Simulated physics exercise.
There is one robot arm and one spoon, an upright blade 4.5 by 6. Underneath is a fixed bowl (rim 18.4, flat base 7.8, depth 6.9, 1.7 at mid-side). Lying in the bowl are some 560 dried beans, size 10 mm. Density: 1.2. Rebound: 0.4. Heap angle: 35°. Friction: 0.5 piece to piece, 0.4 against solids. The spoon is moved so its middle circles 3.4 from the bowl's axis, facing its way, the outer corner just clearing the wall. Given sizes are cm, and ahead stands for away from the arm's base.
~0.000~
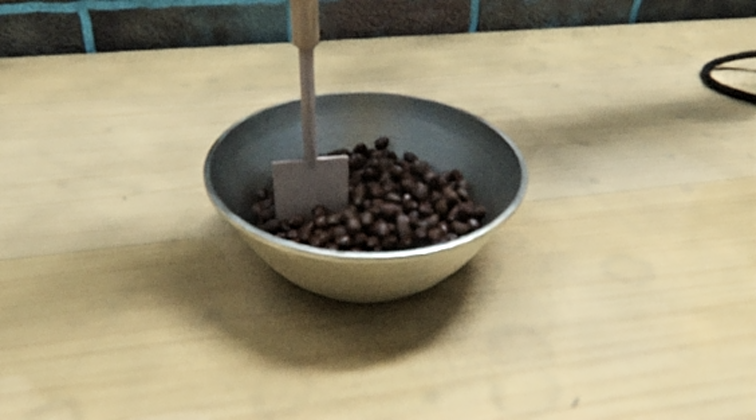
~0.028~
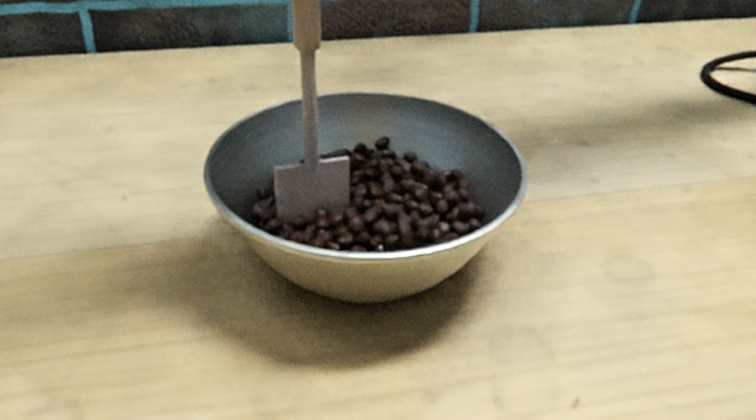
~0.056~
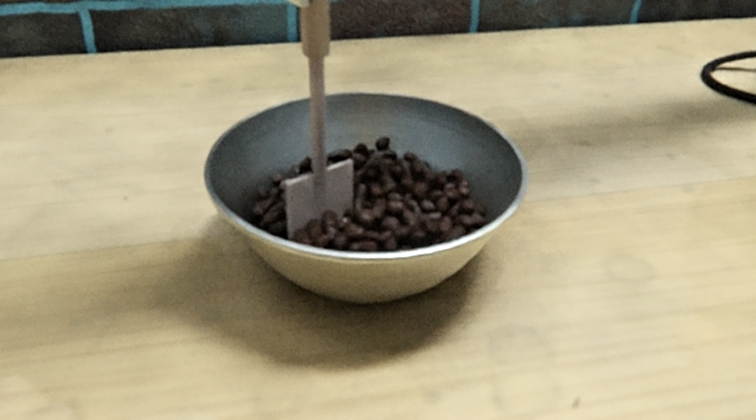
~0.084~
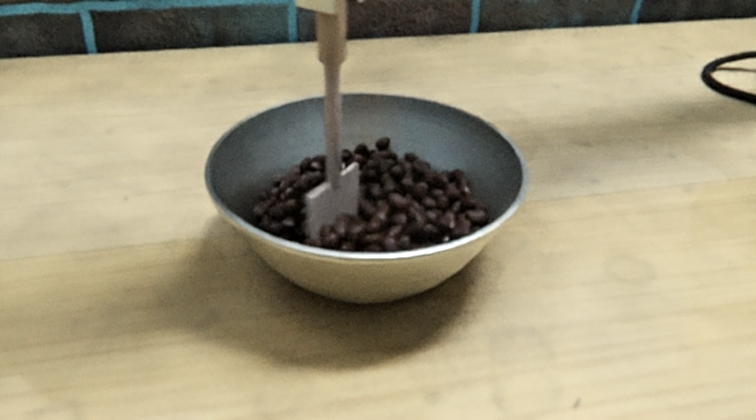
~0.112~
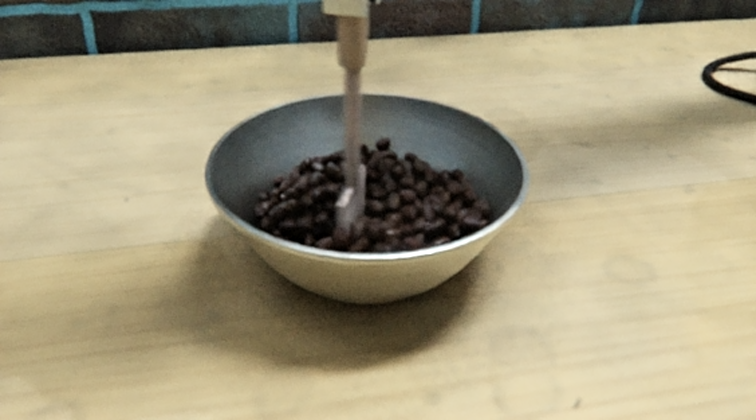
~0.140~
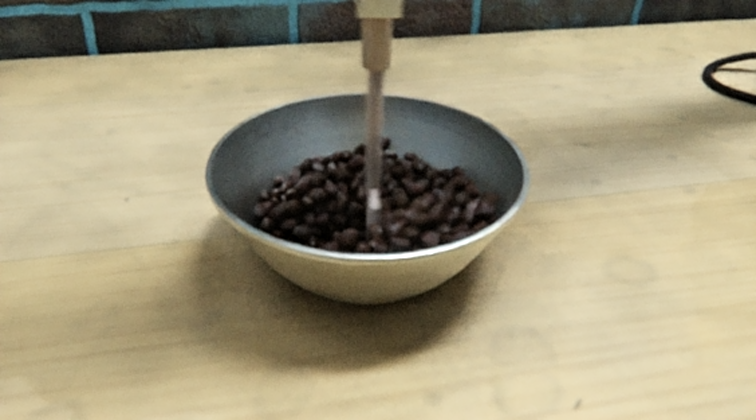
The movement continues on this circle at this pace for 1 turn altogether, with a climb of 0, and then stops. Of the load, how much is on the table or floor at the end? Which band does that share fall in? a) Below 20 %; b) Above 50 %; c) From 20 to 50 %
Option a: Below 20 %.
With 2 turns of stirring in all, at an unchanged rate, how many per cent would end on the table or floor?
Roughly 15 percent would end up there.
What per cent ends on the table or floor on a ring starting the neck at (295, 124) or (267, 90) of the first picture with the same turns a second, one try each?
15 and 5 per cent.
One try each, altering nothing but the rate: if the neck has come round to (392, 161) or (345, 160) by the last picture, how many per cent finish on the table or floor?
About 15 and 0 %.
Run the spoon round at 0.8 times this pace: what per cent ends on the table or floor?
Some 5 in a hundred.
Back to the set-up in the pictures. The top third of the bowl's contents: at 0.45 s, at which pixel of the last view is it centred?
(296, 145).
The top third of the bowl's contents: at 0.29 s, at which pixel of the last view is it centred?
I'd put it at around (432, 145).
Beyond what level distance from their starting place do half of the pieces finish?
7 cm.
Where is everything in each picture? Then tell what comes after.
In the first picture, spoon neck at (309, 137), 0° round; upper third of the load around (381, 201), from x 260 to 480, top at y 145; 558 in the bowl.
In the second picture, spoon neck at (311, 140), 7° round; upper third of the load around (379, 203), from x 260 to 480, top at y 145.
In the third picture, spoon neck at (319, 148), 25° round; upper third of the load around (378, 214), from x 260 to 480, top at y 145.
In the fourth picture, spoon neck at (334, 156), 44° round; upper third of the load around (385, 221), from x 260 to 480, top at y 145.
In the fifth picture, spoon neck at (352, 161), 63° round; upper third of the load around (395, 222), from x 260 to 485, top at y 145.
In the sixth picture, spoon neck at (374, 162), 82° round; upper third of the load around (416, 218), from x 260 to 490, top at y 145; 558 in the bowl.
After 0.29 s, 188° round, highest piece 11 above the table; 546 in the bowl, 12 in flight or on the tool.
After 0.45 s, 293° round, highest piece 9 above the table; 524 in the bowl, 21 on the table or floor, 13 in flight or on the tool.
After 0.73 s, 0° round, highest piece 7 above the table; 510 in the bowl, 46 on the table or floor, 2 in flight or on the tool.
After 1.43 s, 0° round, highest piece 7 above the table; 510 in the bowl, 48 on the table or floor.
At rest, 510 in the bowl, 48 on the table or floor. That is 9 % on the table or floor.
